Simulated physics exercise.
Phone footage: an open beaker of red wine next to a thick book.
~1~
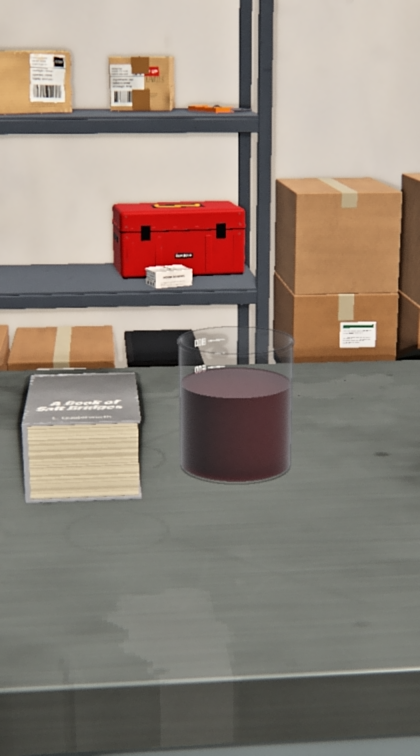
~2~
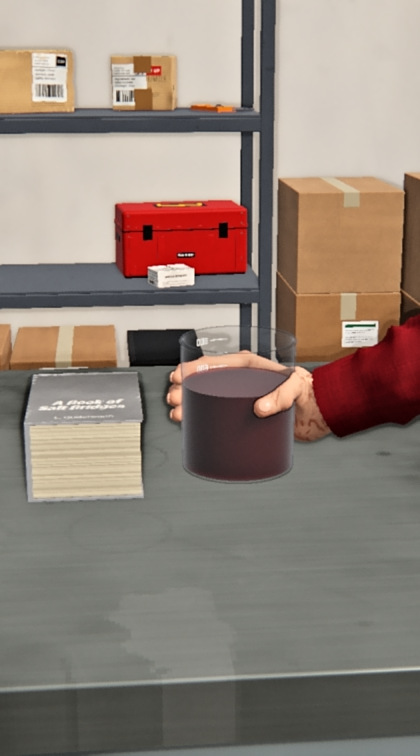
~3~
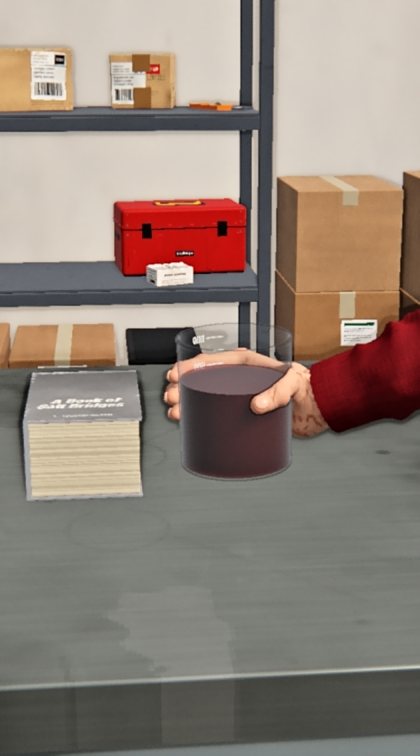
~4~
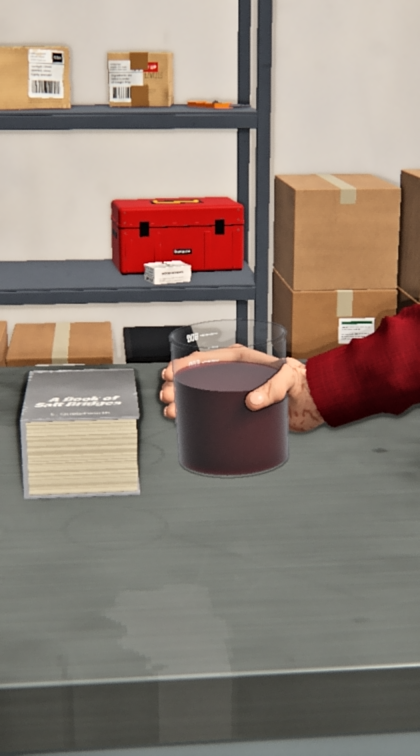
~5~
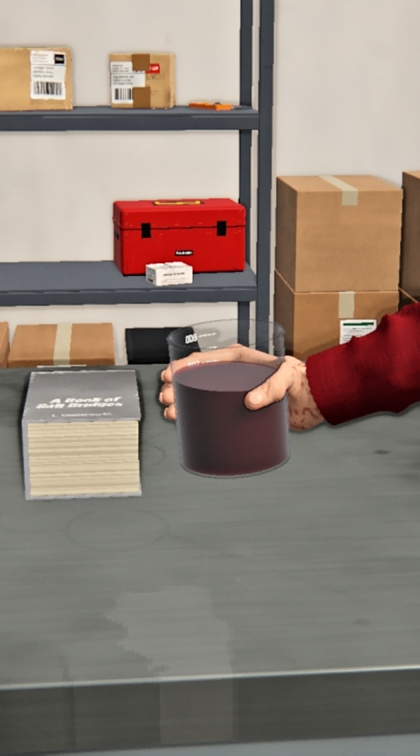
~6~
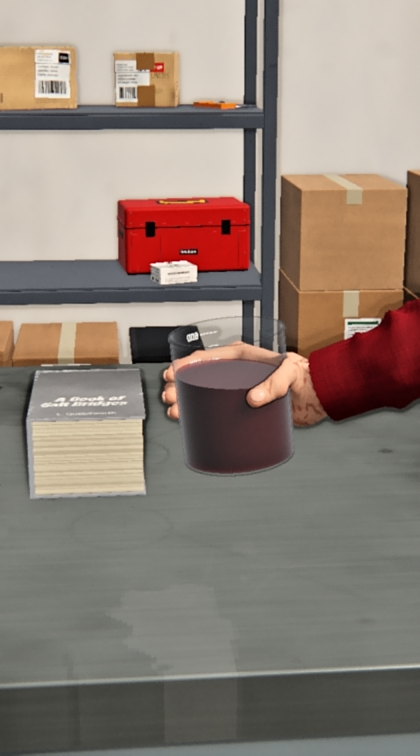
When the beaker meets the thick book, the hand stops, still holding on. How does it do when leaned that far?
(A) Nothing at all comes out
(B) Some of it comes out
Nothing at all comes out (A).
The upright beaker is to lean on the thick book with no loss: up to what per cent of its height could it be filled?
I'd put it close to 80 per cent.
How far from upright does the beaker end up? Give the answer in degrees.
Around 30°.
Shortly, the beaker leans by about 15°; none is lost.
Then, the beaker leans by about 25°; none is lost.
At the finish, the beaker leans by about 30°, against the thick book; none is lost.
